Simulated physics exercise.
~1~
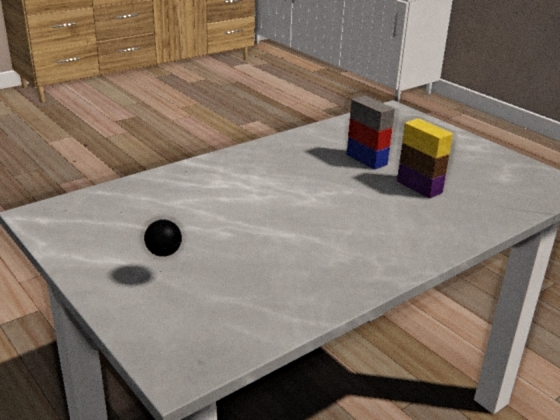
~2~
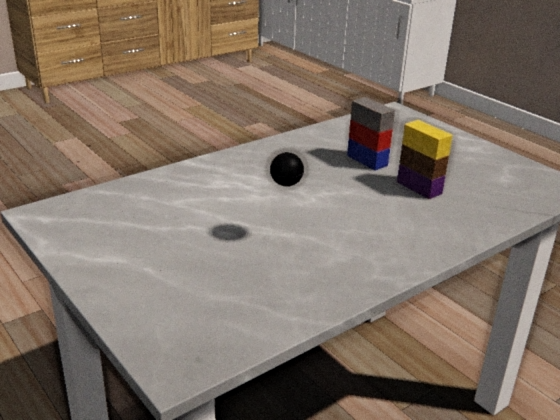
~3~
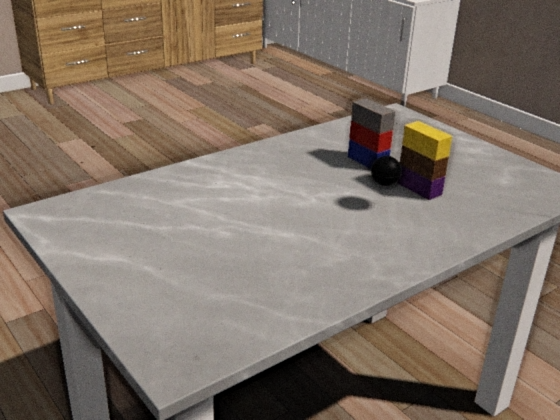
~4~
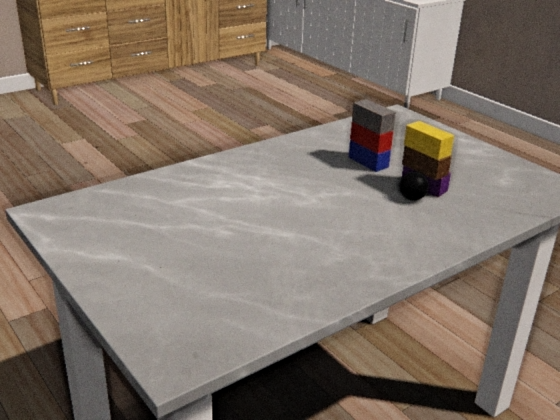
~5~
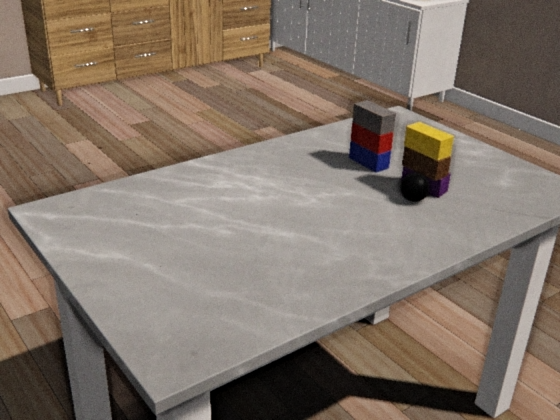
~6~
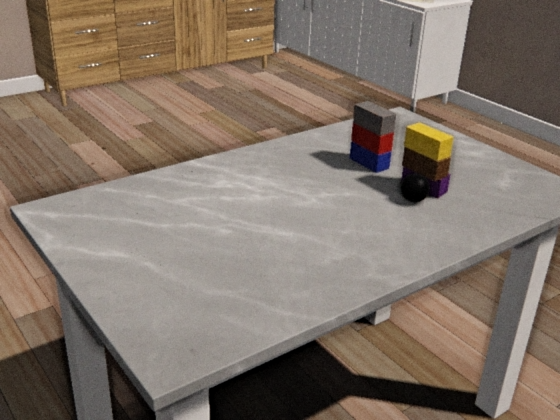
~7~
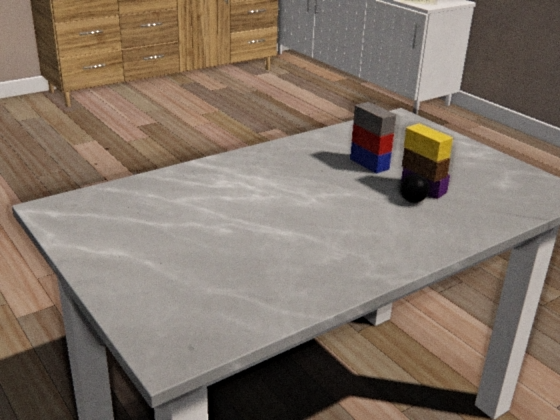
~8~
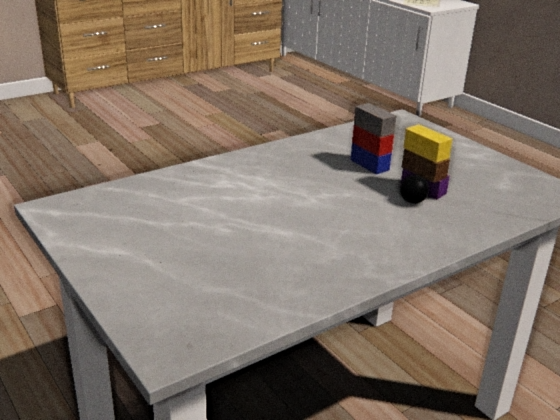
On a pale, marble-like tabletop in a room with wooden floorboards and cabinets, two small stacks of blocks stand side by side near the far right corner. One has grey over red over blue, the other yellow over brown over purple. A black ball starts at the left, above its shadow, and flies right across the table toward them. It reaches the stacks, then moves slightly farther right and down, stopping against the lower front of the yellow-topped stack. The view drifts slightly sideways while the ball rests there, and both stacks remain upright.
